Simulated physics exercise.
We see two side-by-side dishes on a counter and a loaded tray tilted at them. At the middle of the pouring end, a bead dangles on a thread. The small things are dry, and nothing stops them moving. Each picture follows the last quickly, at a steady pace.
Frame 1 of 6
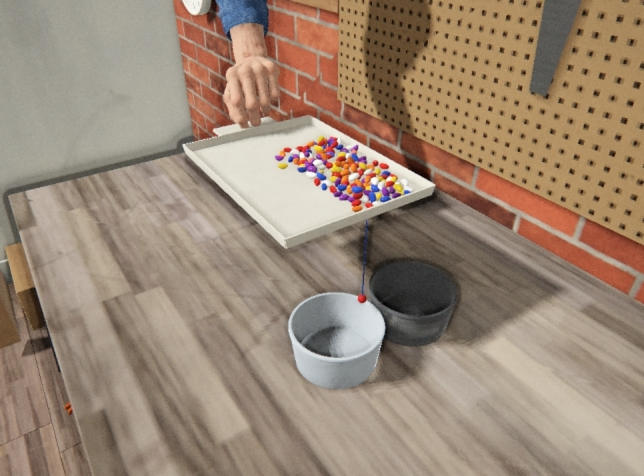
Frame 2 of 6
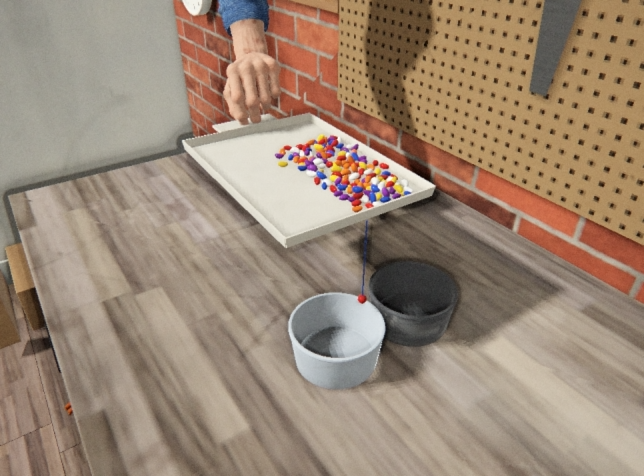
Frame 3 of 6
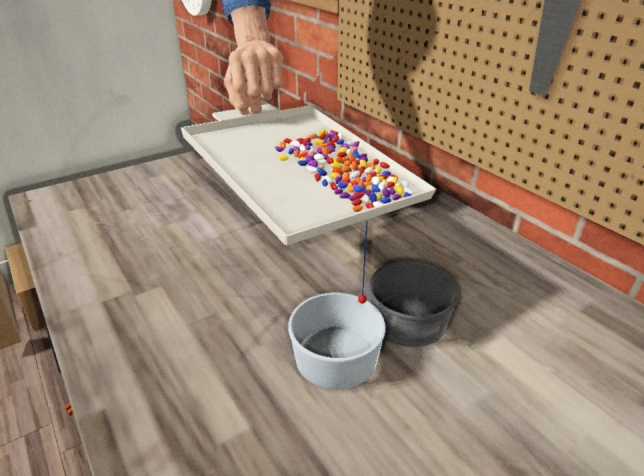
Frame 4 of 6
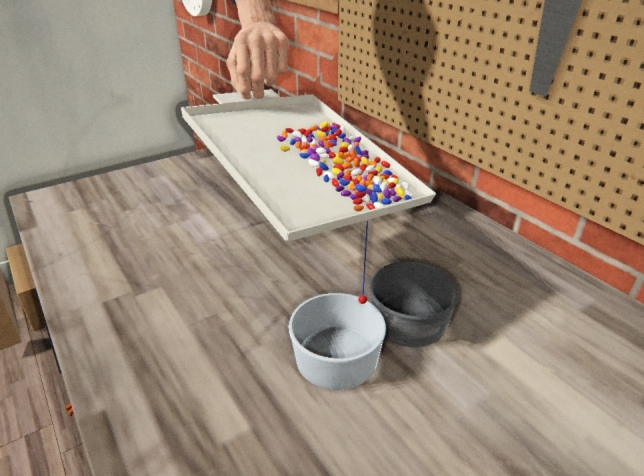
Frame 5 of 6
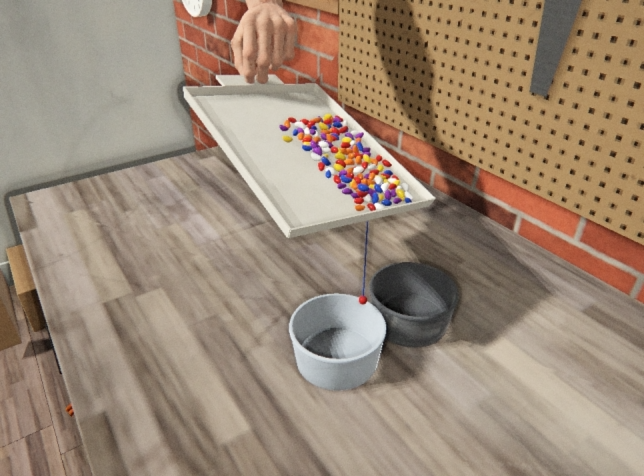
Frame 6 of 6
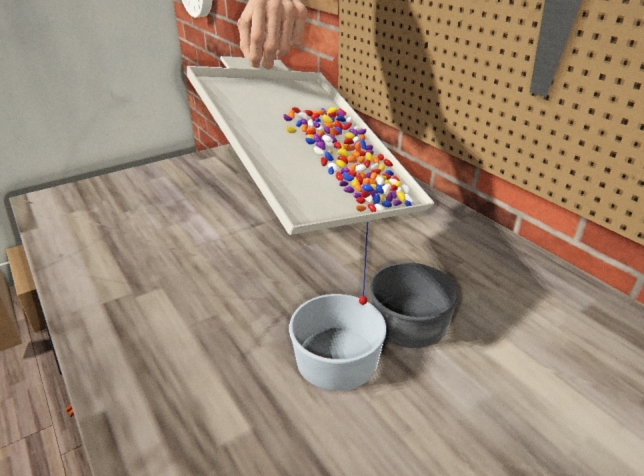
A hand lifts the far end of a tray of colourful candies above two dishes.
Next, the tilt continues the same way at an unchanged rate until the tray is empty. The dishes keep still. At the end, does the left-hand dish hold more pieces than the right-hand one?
No, the right-hand dish holds more.
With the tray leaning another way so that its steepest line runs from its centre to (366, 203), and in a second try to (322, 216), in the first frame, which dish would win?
For the first heading it's the dish at right, and for the second it's the dish at left.
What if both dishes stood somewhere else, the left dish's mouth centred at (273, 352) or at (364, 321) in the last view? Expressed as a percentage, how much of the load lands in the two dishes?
10 % for the first, 80 % for the second.
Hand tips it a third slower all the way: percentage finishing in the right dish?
Roughly 90 percent.
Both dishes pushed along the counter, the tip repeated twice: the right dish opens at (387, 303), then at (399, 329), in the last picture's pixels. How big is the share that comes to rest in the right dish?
It would be roughly 50 per cent, followed by roughly 20 per cent.
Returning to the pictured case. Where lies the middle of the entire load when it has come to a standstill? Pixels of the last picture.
About pixel (412, 315).
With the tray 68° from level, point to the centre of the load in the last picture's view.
The middle of the pieces shows up near (389, 163).
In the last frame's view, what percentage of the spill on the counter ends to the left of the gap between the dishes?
Looks to be around 20 per cent of the spill.
Soon after the last picture, tray tipped steeply; nearly all on the tray; a stray few in the air.
A little later, tray tipped past a quarter turn; about two thirds on the tray; a small part in the right dish; a stray few outside both; about a quarter in the air.
Later still, tray tipped past a quarter turn; nearly all in the right dish; a small part outside both.
At rest, tray tipped past a quarter turn; none in the left dish; nearly all in the right dish; a small part outside both.
